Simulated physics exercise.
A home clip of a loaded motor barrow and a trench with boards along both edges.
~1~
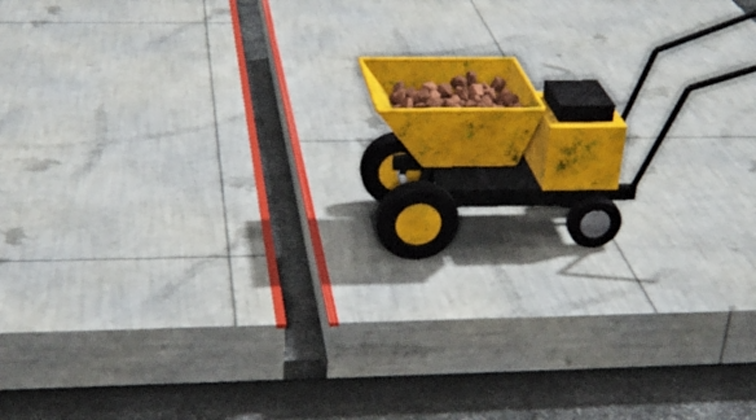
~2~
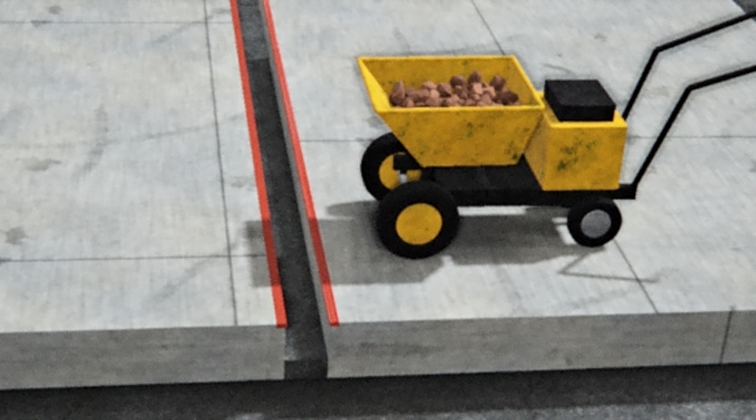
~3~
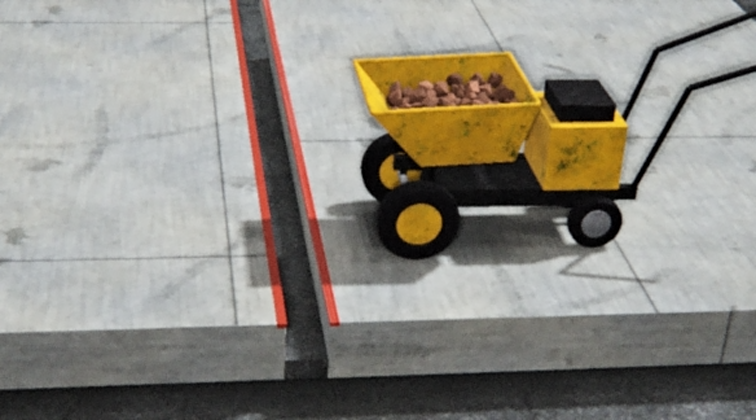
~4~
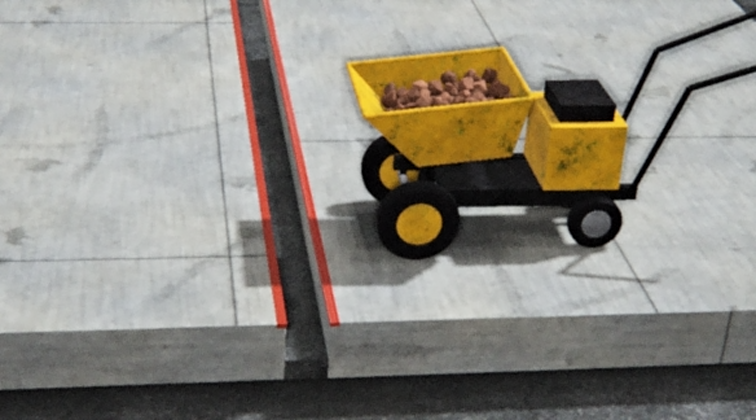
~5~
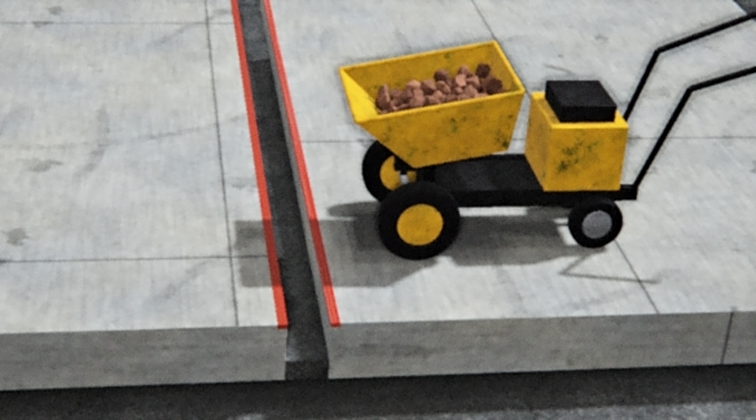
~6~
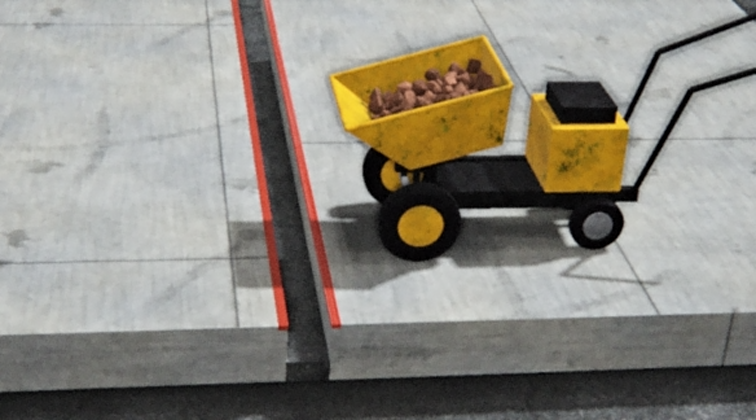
In the video, a yellow motor barrow loaded with brown rubble stands to the right of a narrow trench edged with red strips. Its skip, level at first, gradually tilts forward to the left while the wheels stay in place.
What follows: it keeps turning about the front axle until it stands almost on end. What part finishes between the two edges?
Between the edges lies only the smaller part of the load.
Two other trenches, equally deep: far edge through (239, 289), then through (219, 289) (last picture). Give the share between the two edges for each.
First some 90, then 100 per cent.
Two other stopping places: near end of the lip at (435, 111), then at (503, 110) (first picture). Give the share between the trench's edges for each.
In turn 70 and 20 in a hundred.
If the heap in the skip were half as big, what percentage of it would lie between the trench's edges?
About 10 per cent.
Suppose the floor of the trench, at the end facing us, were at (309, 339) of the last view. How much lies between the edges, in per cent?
Close to 10 per cent.
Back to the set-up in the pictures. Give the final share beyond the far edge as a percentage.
It comes to 70 per cent or so.
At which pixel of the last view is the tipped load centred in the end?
Near (236, 228).
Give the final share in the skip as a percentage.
About 20 per cent.
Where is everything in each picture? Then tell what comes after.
Lip of the skip at (378, 111), level; top of the load at (455, 102), lumps of rubble; first edge of the trench at (326, 284); far edge at (275, 286), the trench under half as wide as the skip, and about as deep as wide, in the first frame.
Lip of the skip at (377, 112), level; top of the load at (474, 101), in the second frame.
Lip of the skip at (372, 114), tipped barely; top of the load at (462, 109), in the third frame.
Lip of the skip at (365, 117), tipped a little; top of the load at (464, 96), in the fourth frame.
Lip of the skip at (357, 122), tipped a little; top of the load at (469, 96), in the fifth frame.
Lip of the skip at (347, 130), tipped clearly; top of the load at (460, 94); first edge of the trench at (328, 286); far edge at (278, 288), in the sixth frame.
Soon after the last picture, skip tipped steeply; all in the skip.
A little later, skip tipped right over; most in the skip; a stray few in or heaped over the trench; a small part beyond it.
Later still, skip tipped right over; about a quarter in the skip; a stray few in or heaped over the trench; about two thirds beyond it.
By the end, skip tipped right over; about a quarter in the skip; a small part in or heaped over the trench; about two thirds beyond it.
